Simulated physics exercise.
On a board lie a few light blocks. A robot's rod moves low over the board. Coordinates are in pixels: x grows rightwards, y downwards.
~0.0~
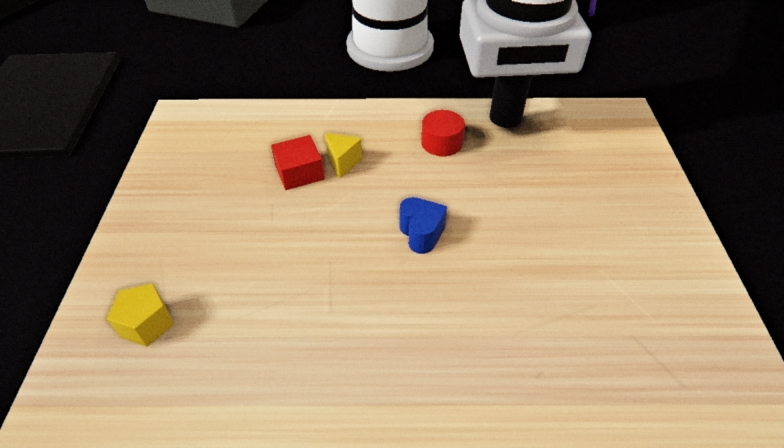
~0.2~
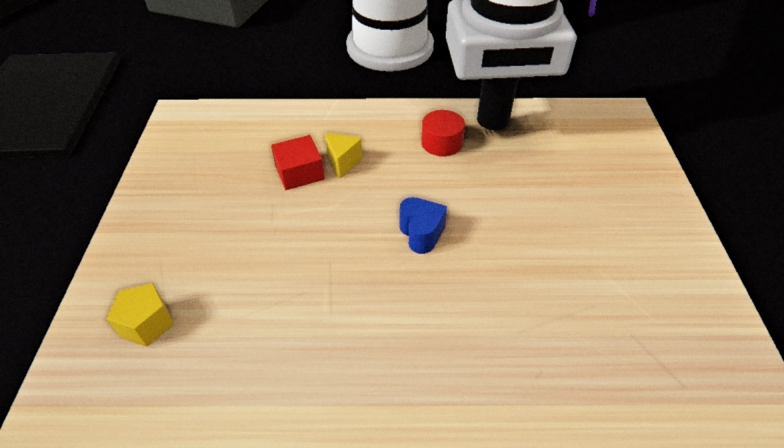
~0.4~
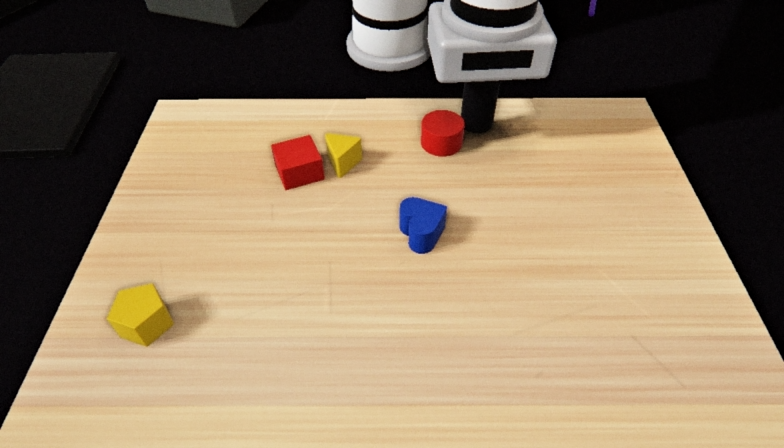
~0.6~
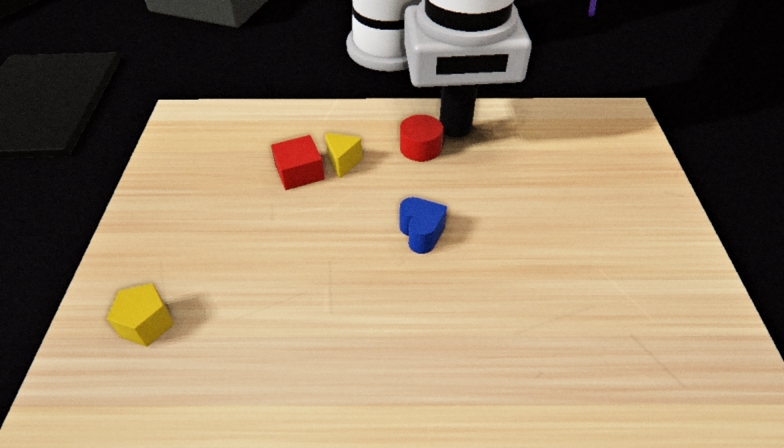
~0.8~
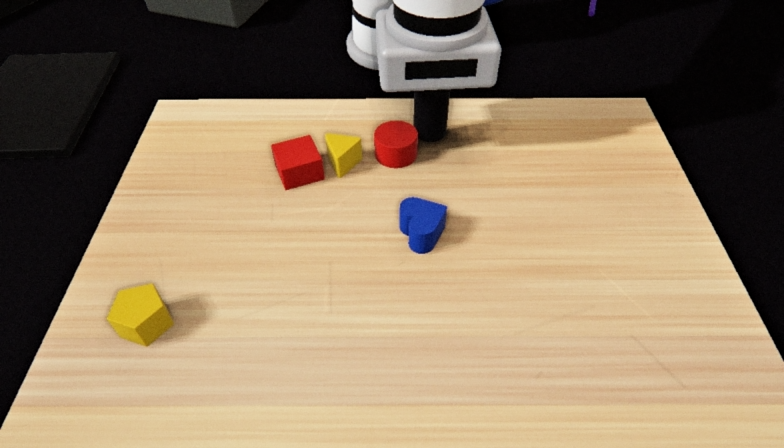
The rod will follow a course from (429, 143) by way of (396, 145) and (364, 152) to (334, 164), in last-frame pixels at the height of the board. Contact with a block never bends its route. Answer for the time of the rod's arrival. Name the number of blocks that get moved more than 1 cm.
Moved: 3 or more.
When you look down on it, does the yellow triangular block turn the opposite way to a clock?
No, that is not how it ends up.
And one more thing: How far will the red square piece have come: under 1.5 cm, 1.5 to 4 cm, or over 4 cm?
It will fall in the middle band, 1.5 to 4 cm.
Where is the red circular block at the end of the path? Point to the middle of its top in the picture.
It should be at (336, 170) by then.
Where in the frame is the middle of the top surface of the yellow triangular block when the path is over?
The centre of its top face lies at (299, 179).
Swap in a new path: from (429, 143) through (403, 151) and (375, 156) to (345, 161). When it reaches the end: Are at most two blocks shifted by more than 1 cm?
No.
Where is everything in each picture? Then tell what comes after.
Tip of the rod (506, 118), middles of tops, red square piece (296, 151), yellow triangular block (341, 143), red circular block (444, 122), in the first frame.
Rod (493, 121), nothing pushed, in the second frame.
Rod (476, 124), nothing pushed, in the third frame.
Rod (455, 127), red circular block (422, 127), in the fourth frame.
Rod (430, 132), red square piece (296, 151), yellow triangular block (341, 143), red circular block (396, 133), in the fifth frame.
The first path, step by step. One third of the way, rod (396, 134); red square piece (291, 153); yellow triangular block (324, 148); red circular block (366, 141).
Two thirds of the way, rod (363, 141); red square piece (279, 156), turned 35° clockwise; yellow triangular block (312, 165), turned 45° clockwise; red circular block (347, 156).
At the end, rod (333, 153); red square piece (279, 156), turned 35° clockwise; yellow triangular block (299, 179), turned 65° clockwise; red circular block (336, 170).
